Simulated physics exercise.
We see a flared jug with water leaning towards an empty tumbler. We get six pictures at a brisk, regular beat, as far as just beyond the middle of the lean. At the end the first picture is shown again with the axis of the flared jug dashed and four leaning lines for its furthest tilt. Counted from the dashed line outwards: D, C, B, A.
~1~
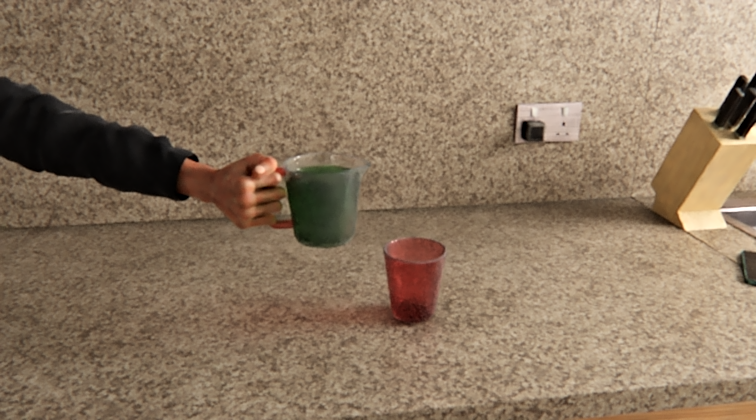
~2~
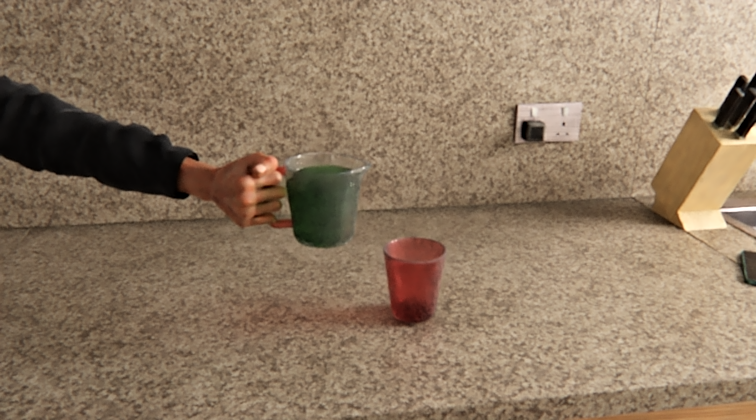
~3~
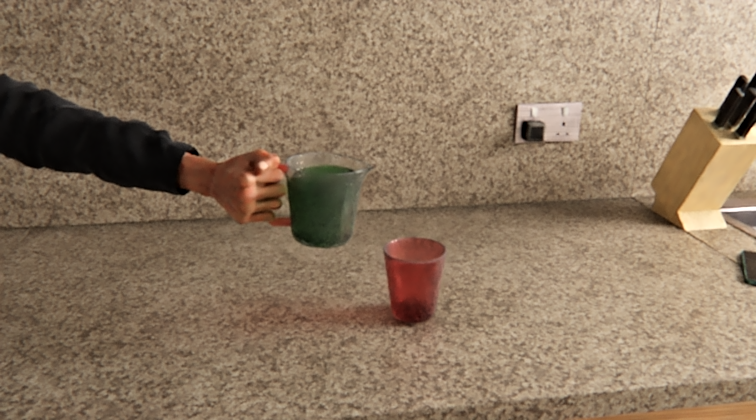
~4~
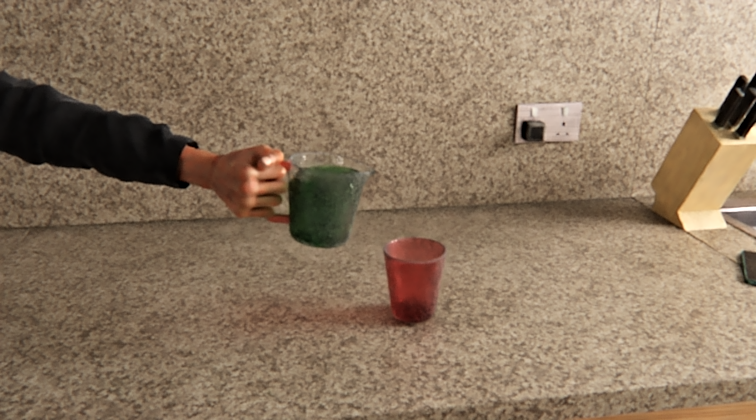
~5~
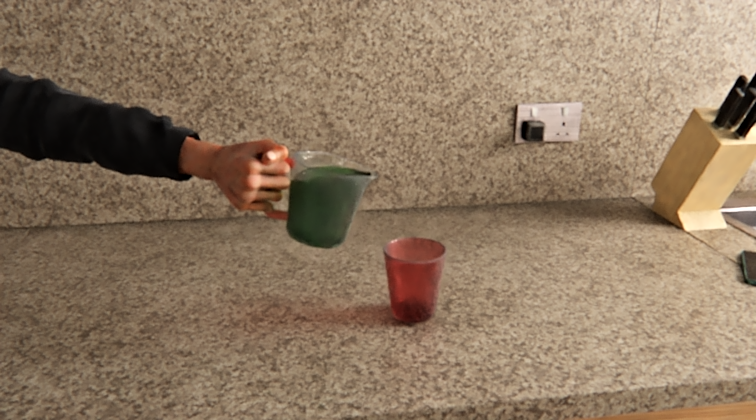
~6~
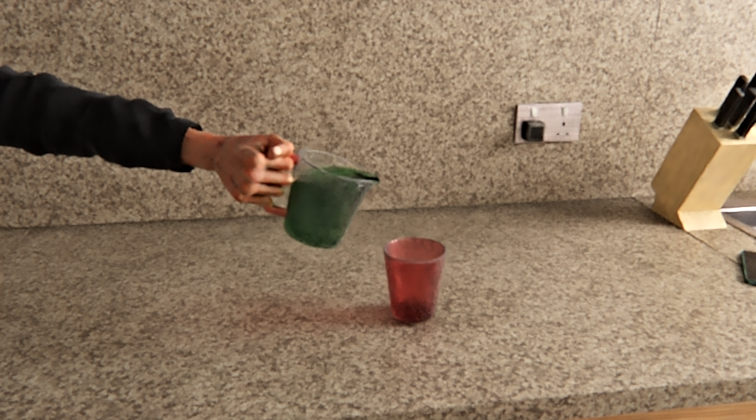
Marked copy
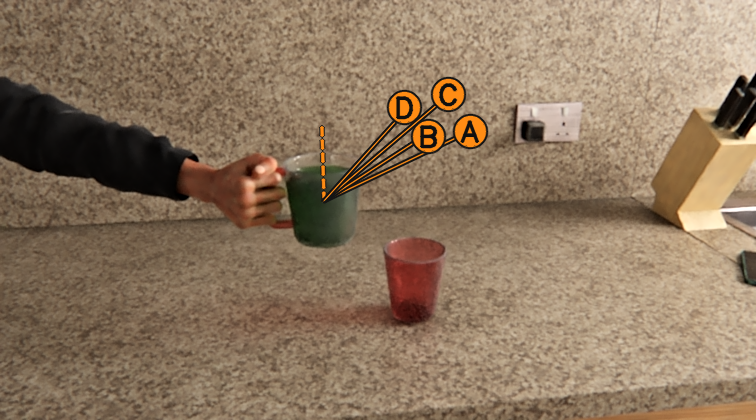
The clip opens on a hand in a dark sleeve holding a clear jug of green liquid upright, above and to the left of a red tumbler on a speckled counter. The hand then gradually tips the jug a little to the right, its spout dipping slightly, while the tumbler stays still.
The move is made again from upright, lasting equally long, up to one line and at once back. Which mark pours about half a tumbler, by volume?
It is C.
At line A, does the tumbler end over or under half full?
Over half.
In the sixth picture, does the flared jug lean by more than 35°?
No, it does not.
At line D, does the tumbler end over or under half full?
Under.
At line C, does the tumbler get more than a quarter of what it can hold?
Yes.
On the marked copy, A at (455, 138); B at (412, 143); C at (435, 105); D at (394, 122).
With A, the tumbler ends with about 84 % of what it can hold.
With B, the tumbler ends with about 66 % of what it can hold.
With C, the tumbler ends with about 50 % of what it can hold.
With D, the tumbler ends with about 36 % of what it can hold.
